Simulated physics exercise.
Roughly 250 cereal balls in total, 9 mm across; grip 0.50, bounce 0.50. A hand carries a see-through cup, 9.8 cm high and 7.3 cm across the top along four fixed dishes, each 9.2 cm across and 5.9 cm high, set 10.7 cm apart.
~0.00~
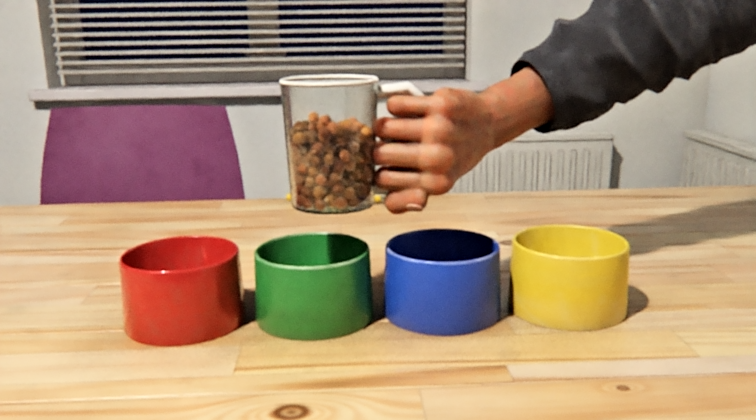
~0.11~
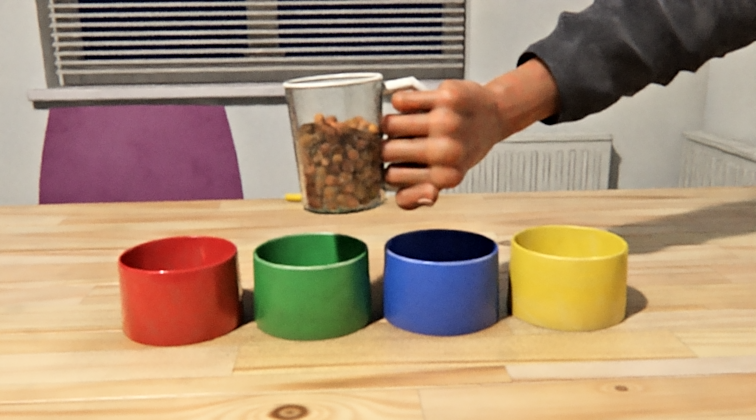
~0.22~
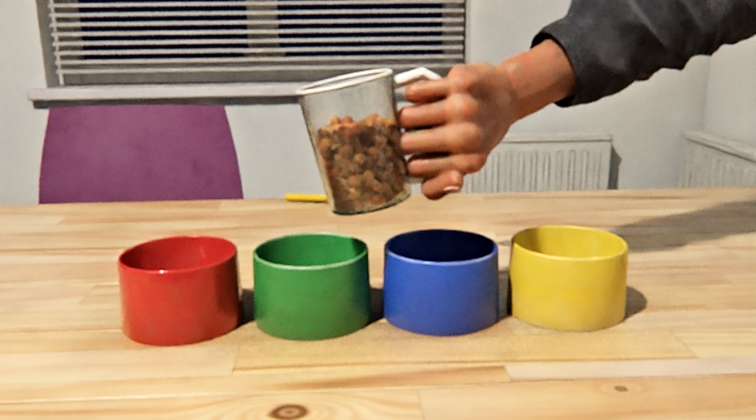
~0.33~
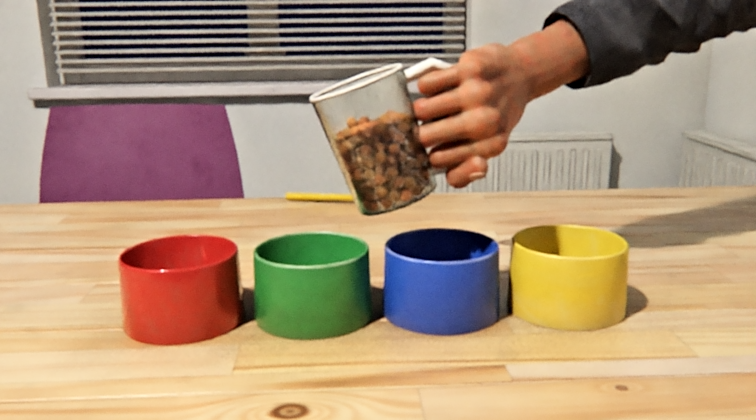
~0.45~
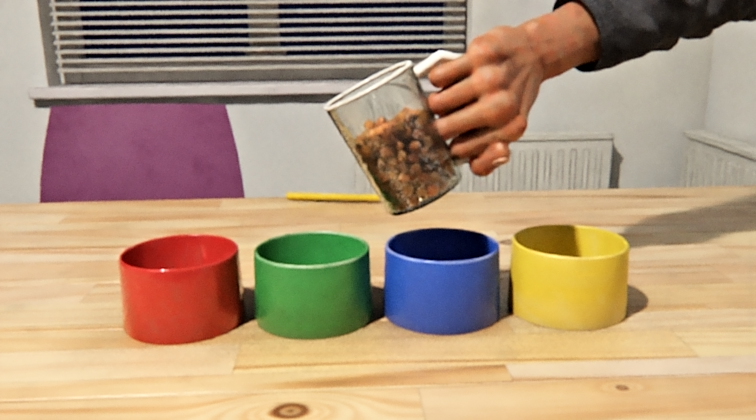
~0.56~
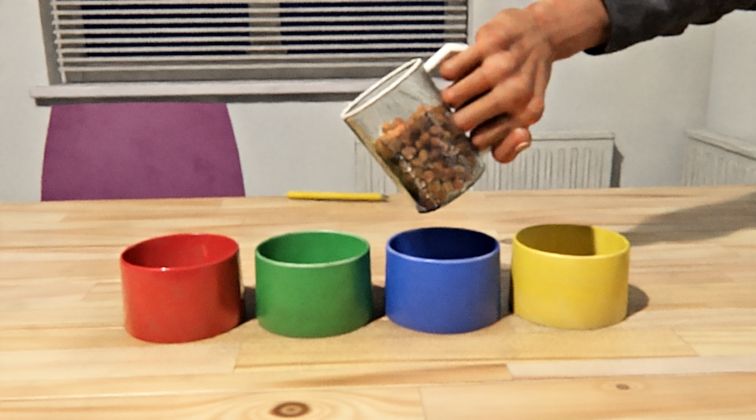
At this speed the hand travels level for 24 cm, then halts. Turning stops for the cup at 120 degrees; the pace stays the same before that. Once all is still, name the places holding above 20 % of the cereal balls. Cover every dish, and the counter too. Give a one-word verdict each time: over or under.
Verdicts: Red dish under, blue dish under, green dish under, yellow dish over, counter under.
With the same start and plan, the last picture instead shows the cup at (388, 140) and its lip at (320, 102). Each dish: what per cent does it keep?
In the end red holds 0, blue holds 0, green holds 0, yellow holds 90.
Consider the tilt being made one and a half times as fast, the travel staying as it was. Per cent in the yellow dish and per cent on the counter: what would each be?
Shares - yellow: 10, counter: 20.
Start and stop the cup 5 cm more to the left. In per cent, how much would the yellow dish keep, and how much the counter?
Shares - yellow 0 / counter 30.
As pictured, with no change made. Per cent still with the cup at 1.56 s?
Load share: Near 95 percent.
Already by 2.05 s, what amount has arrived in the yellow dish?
Around 75 in a hundred by then.
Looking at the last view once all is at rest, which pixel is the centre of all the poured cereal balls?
Roughly (556, 282).
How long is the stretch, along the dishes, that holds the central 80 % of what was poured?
Spread: Around 6 cm.
After 1.16 s, tilt 77 degrees; cup holds 100 %.
After 1.56 s, tilt 106 degrees; cup holds 95 %.
Then, at 2.05 s, tilt 120 degrees; cup holds 15 %, yellow 75 %.
By 2.9 s all is still; red 0 %, blue 0 %, green 0 %, yellow 90 %, counter 5 %.
